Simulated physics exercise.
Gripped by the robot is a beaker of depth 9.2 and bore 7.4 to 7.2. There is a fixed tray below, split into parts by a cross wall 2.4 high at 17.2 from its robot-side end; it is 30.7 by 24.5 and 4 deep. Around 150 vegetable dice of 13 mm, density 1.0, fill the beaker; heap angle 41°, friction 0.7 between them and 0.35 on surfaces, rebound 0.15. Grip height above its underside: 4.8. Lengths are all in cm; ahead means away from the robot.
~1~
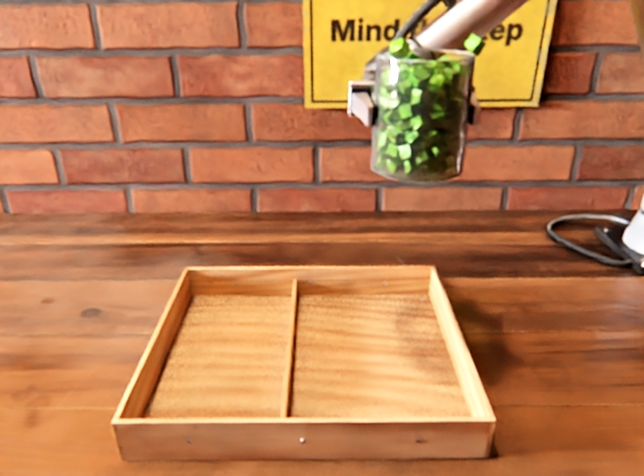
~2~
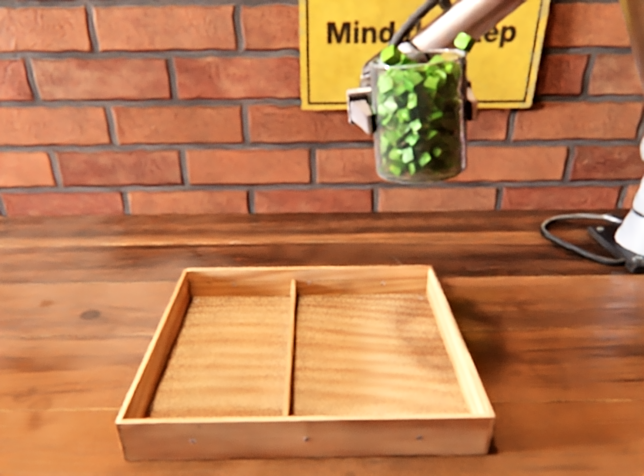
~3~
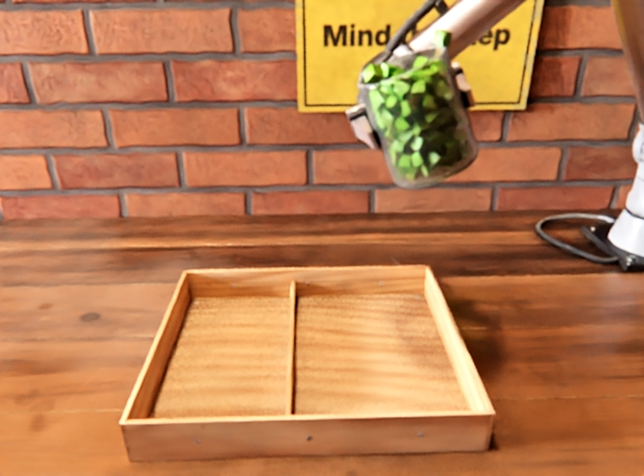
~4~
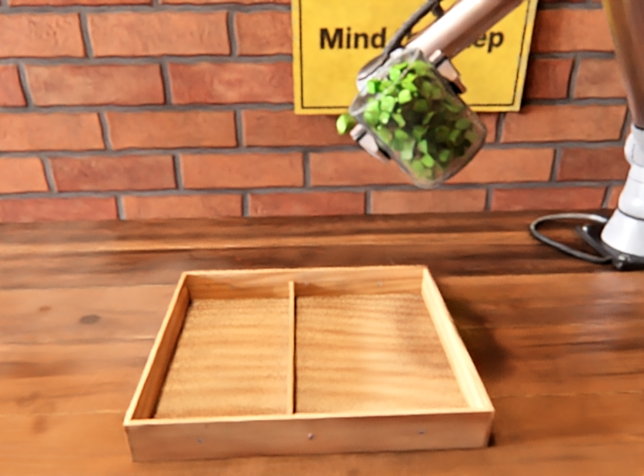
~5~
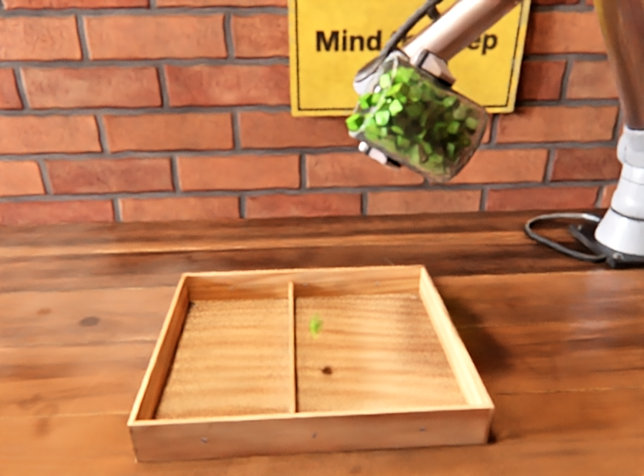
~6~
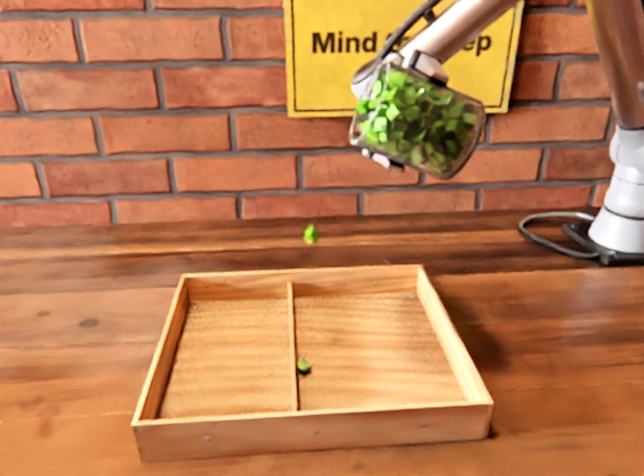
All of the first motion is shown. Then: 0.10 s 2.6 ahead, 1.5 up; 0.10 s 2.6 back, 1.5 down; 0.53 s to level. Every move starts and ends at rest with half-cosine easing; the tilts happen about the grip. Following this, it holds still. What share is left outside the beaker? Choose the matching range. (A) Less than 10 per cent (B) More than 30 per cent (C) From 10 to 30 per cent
From 10 to 30 per cent (C).
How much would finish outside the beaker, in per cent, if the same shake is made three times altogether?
Roughly 45 percent.
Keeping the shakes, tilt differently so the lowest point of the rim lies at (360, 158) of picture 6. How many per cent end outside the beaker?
My estimate is some 45 per cent.
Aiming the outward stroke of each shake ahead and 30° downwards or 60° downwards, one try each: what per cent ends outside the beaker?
Estimates, in order: 10 % then 5 %.
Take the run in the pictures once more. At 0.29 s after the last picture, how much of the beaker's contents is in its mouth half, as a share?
I'd say close to 45 per cent.
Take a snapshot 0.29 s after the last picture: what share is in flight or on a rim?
I'd put it near 17 per cent.
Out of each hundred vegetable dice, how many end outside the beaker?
Roughly 20 %.
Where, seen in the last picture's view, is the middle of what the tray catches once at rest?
Centre estimate: Around (300, 351).
Then, 0.29 s later, tilted 62° forward, highest piece 29 above the table; 121 in the beaker, 2 in the robot-side part, 1 in the far-side part, 26 in flight or on a rim.
Then, 0.58 s later, tilted 12° forward, highest piece 30 above the table; 121 in the beaker, 15 in the robot-side part, 14 in the far-side part.
Then, 0.93 s later, level, highest piece 31 above the table; 121 in the beaker, 15 in the robot-side part, 14 in the far-side part.
Then, 1.98 s later, level, highest piece 31 above the table; 121 in the beaker, 15 in the robot-side part, 14 in the far-side part.
At rest, 121 in the beaker, 15 in the robot-side part, 14 in the far-side part. That is 19 % outside the beaker.
